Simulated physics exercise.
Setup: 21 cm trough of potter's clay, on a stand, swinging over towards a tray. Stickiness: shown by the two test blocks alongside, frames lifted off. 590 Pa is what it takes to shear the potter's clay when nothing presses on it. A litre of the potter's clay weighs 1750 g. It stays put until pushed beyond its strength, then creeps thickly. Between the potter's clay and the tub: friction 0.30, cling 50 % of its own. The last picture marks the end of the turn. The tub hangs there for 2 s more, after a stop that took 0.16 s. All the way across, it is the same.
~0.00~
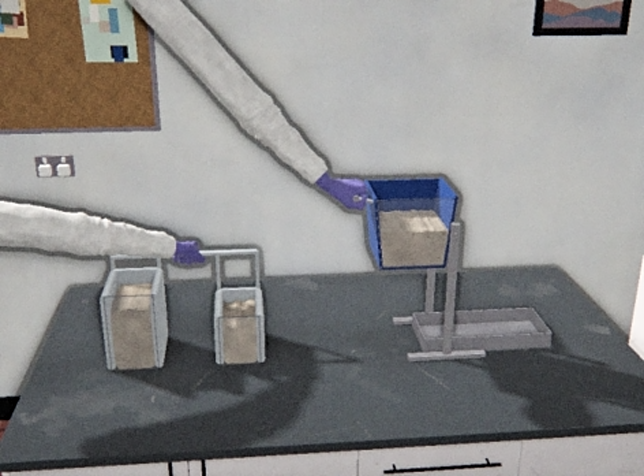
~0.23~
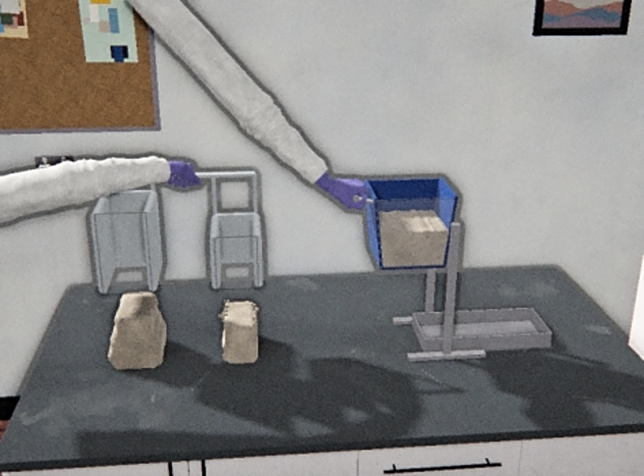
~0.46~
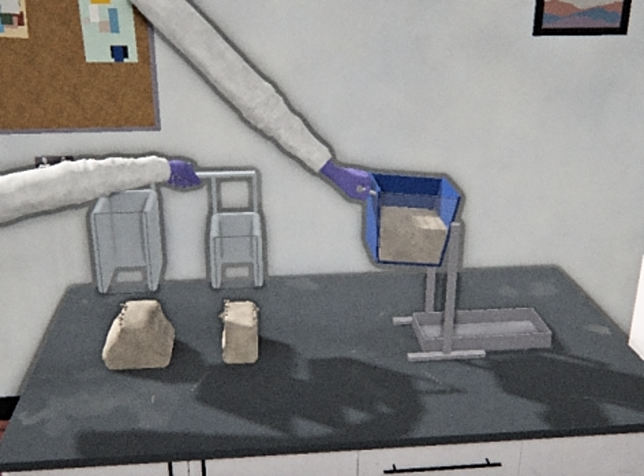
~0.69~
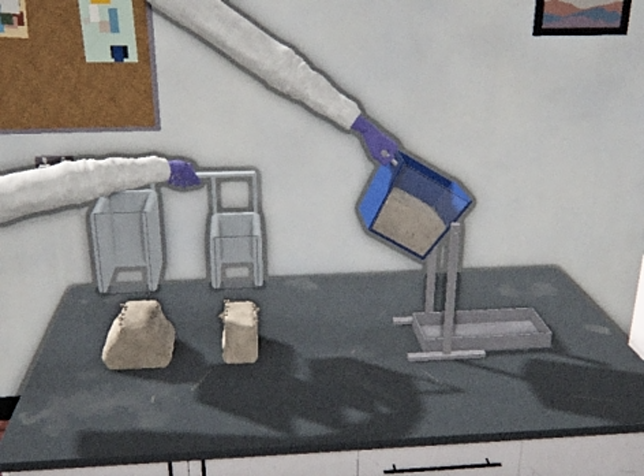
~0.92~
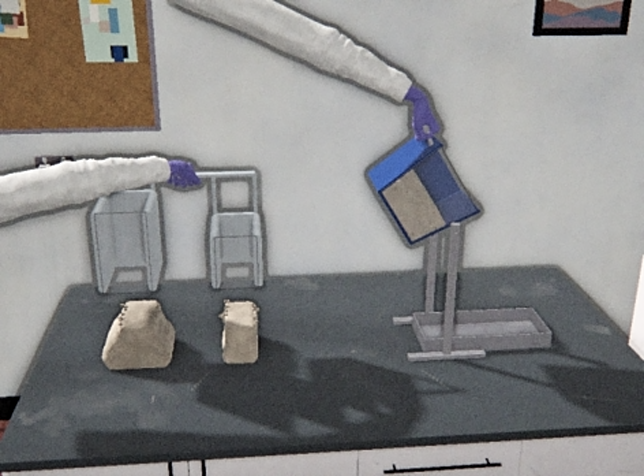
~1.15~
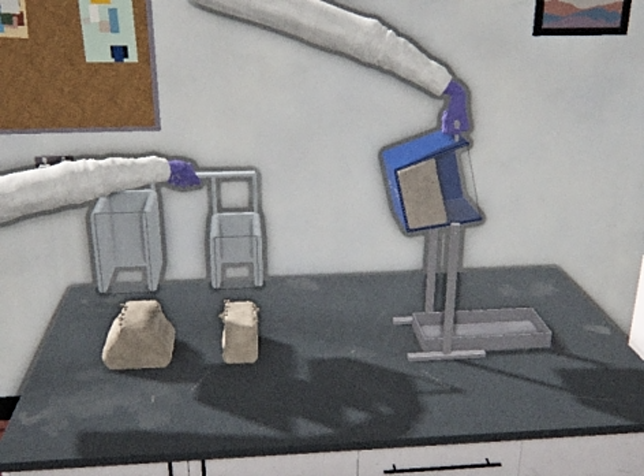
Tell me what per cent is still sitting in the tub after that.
Roughly 100 % is still there.
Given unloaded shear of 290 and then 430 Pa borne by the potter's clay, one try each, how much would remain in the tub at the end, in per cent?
Roughly 100 % followed by roughly 100 %.
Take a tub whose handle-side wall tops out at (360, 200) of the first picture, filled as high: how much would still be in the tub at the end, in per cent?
In that case some 100 per cent.
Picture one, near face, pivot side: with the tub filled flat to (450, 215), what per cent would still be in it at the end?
It would come to roughly 100 percent.
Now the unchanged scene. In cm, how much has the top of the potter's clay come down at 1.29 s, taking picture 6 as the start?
I reckon it's close to 0 cm.
After 1.29 s, the tub is at 76 degrees and holds 100 %.
After 1.46 s, the tub is at 76 degrees and holds 100 %.
After 1.63 s, the tub is at 76 degrees and holds 100 %.
After 1.80 s, the tub is at 76 degrees and holds 100 %.
After 3.15 s, the tub is at 76 degrees and holds 100 %.
